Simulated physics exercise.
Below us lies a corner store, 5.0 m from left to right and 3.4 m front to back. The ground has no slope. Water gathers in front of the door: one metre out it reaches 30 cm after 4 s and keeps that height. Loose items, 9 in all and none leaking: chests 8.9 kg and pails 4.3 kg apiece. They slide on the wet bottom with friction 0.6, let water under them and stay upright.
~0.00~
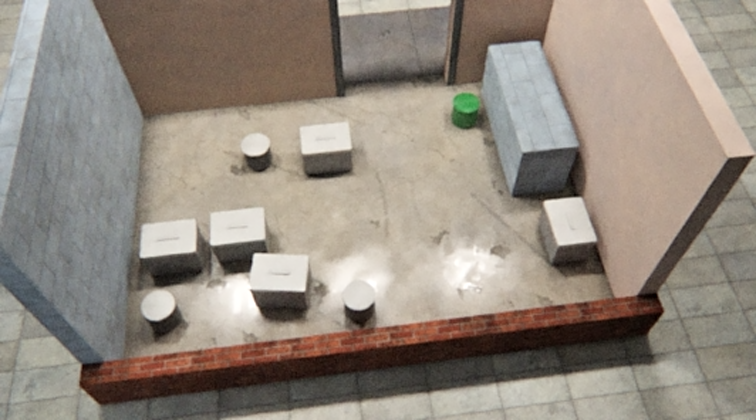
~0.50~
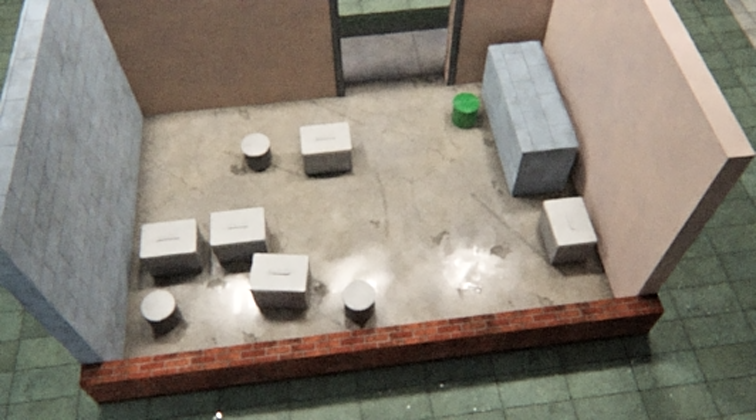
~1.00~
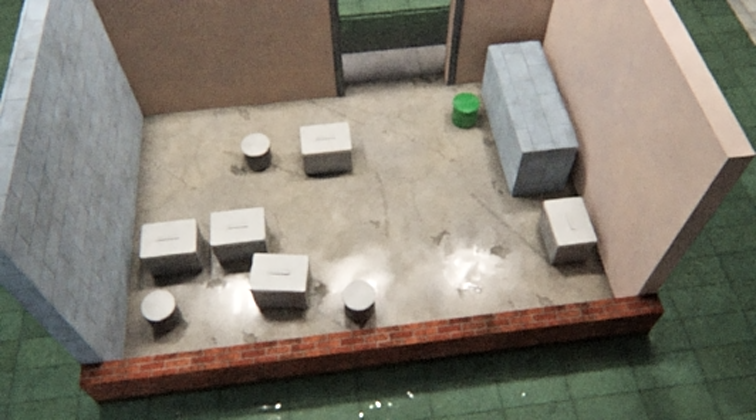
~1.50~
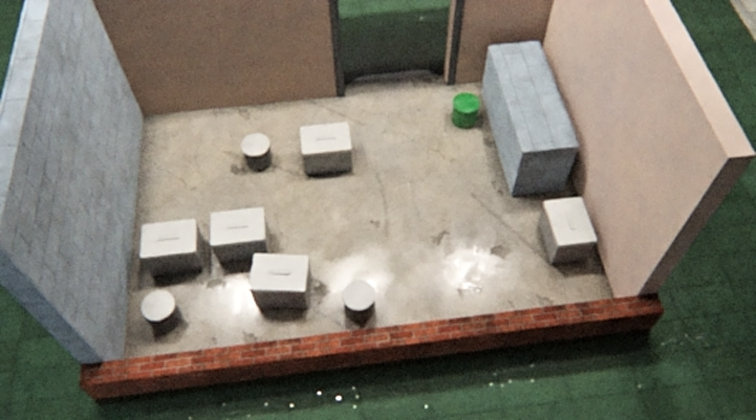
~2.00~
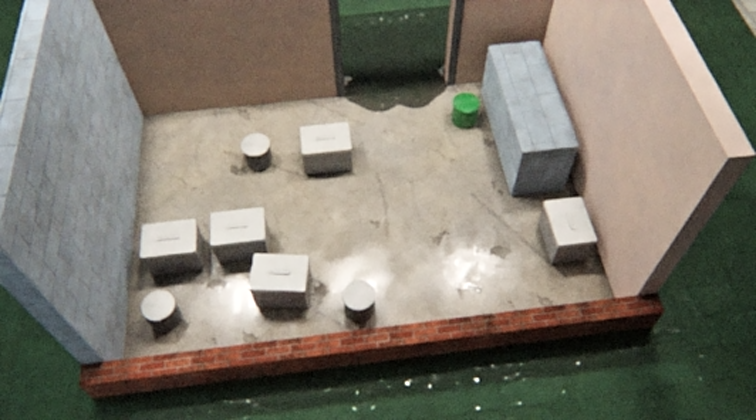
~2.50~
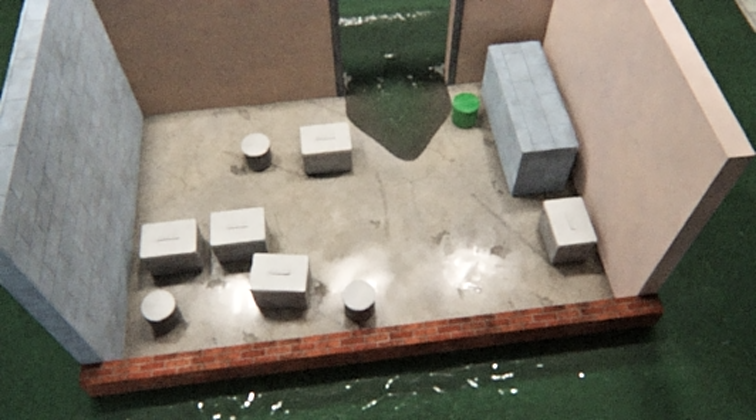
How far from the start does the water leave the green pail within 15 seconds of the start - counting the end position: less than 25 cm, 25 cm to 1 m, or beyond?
Green pail travels far.
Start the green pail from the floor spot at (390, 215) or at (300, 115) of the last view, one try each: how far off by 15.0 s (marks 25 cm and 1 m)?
In turn: It gets carried off; it travels far.
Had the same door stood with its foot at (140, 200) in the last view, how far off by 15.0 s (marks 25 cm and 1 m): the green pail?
In that case the green pail ends far away.
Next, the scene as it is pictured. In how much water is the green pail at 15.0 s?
About 22 cm.
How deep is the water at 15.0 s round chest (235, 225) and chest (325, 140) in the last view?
Roughly 15 and 13 cm.
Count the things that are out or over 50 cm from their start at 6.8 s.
By then 4.
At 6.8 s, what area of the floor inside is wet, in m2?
Some 15 m2.
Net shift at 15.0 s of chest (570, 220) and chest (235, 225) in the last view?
In that order: 40 cm, 80 cm.
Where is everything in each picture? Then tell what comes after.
The first frame shows the green pail at (466, 102), on the bottom; water covers 0.0 m2; 0 of 9 have shifted.
The second frame shows the green pail at (466, 102), on the bottom; water covers 0.0 m2; 0 of 9 have shifted.
The third frame shows the green pail at (466, 102) rests on the ground; water covers 0.0 m2; 0 of 9 have shifted.
The fourth frame shows the green pail at (466, 102) rests on the ground; water covers 0.0 m2; 0 of 9 have shifted.
The fifth frame shows the green pail at (466, 102), on the bottom; water covers 0.3 m2; 0 of 9 have shifted.
The sixth frame shows the green pail at (466, 102), on the bottom; 1.0 m2 under water; 0 of 9 have shifted.
After 3.5 s the green pail is near (472, 104), 0.1 m from its start, aground; 0 afloat.
After 6.8 s the green pail is near (539, 294), 2.6 m from its start, afloat; 5 afloat.
After 11.0 s the green pail is near (556, 182), 1.5 m from its start, afloat; 9 afloat.
After 15.0 s the green pail is near (509, 196), 1.5 m from its start, afloat; 9 afloat.
